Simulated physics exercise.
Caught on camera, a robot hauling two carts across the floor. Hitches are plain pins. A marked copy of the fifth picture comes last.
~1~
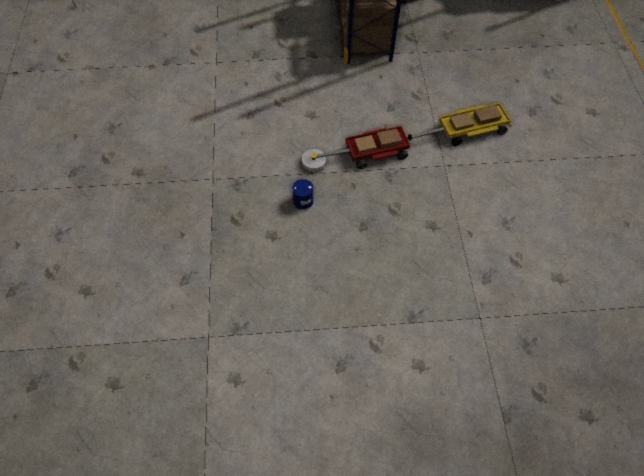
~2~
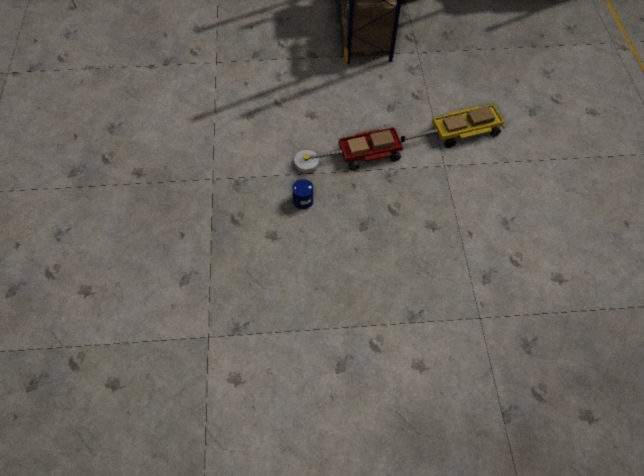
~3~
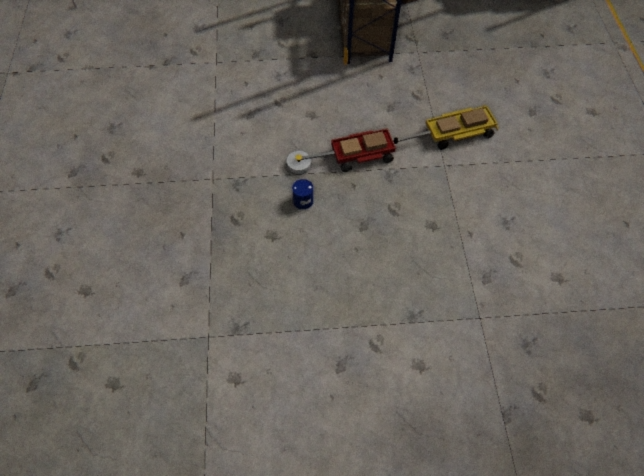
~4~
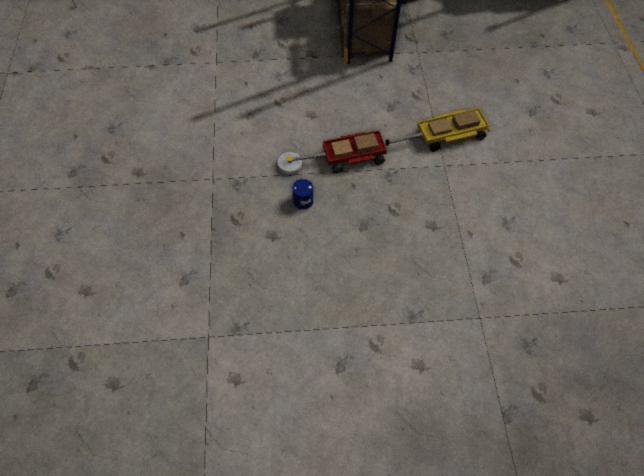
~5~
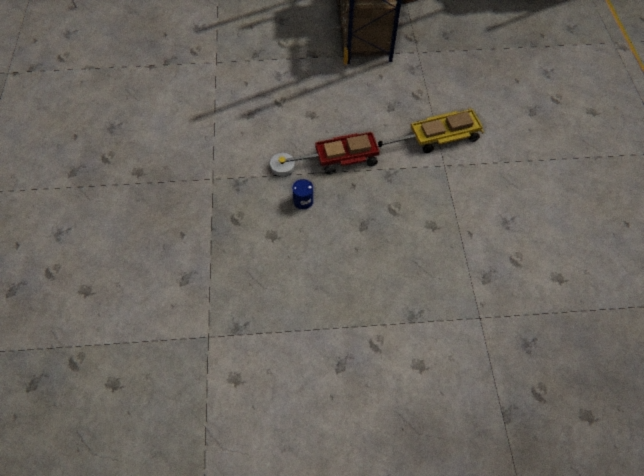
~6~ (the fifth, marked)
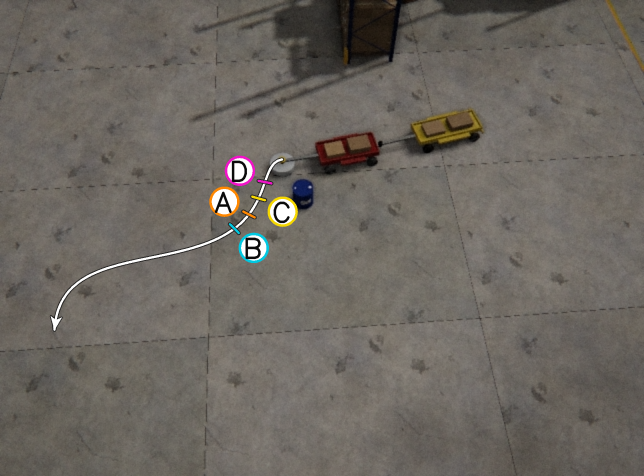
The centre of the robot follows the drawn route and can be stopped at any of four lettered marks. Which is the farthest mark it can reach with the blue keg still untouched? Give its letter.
No farther than C.
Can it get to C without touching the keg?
For that mark, yes.
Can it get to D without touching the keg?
For that mark, yes.
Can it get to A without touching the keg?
No.
On the copy, A at (249, 214); B at (234, 229); C at (259, 198); D at (265, 182); the route from (282, 159) via (185, 250) to (54, 330).
On C. First, robot (270, 174), last cart (433, 130).
Then, robot (265, 189), last cart (422, 133).
Finally, robot (259, 202), last cart (409, 135); nothing has been touched.
By contrast, A is too far, the keg has been hit; B is too far, the keg has been hit; D is safe but short.
